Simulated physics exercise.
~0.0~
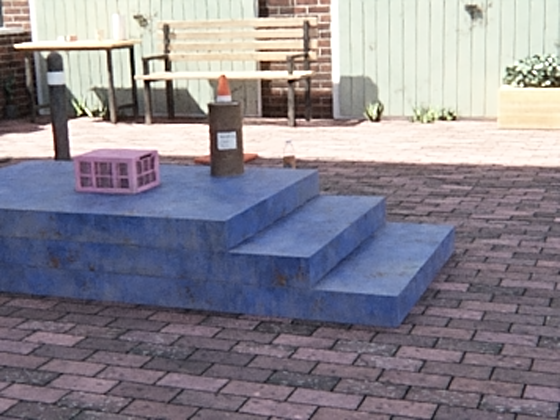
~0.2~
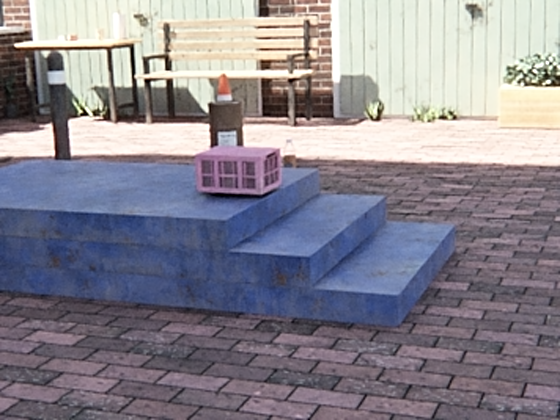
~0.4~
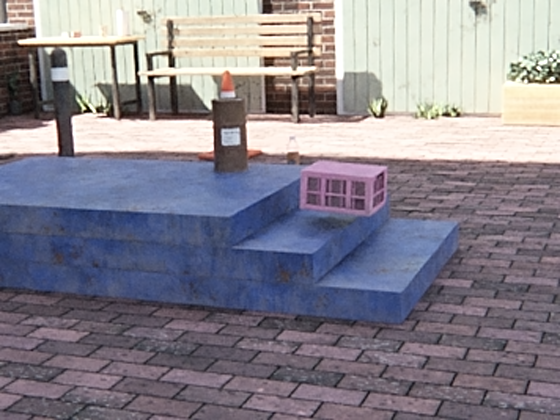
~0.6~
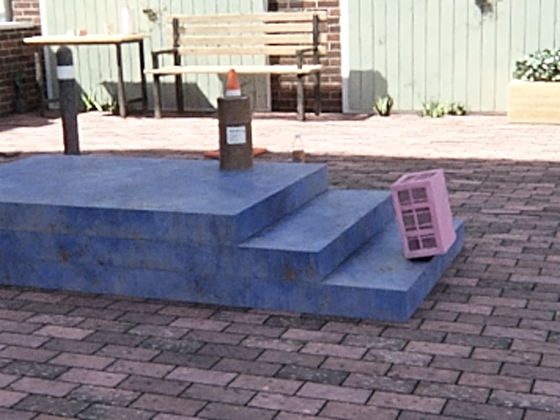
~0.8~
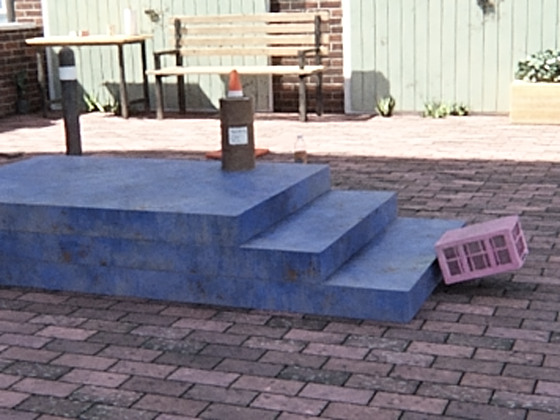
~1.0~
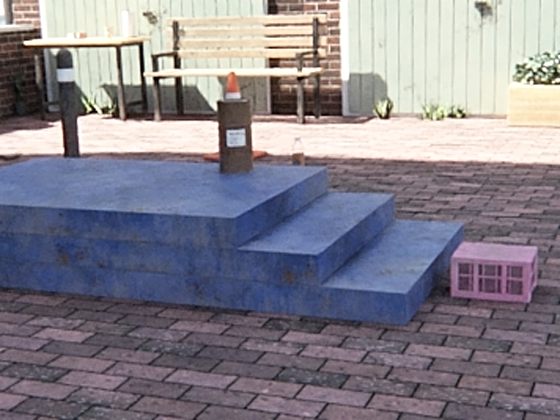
A pink crate slides right off the blue landing, tumbles down the steps and settles on the brick paving.
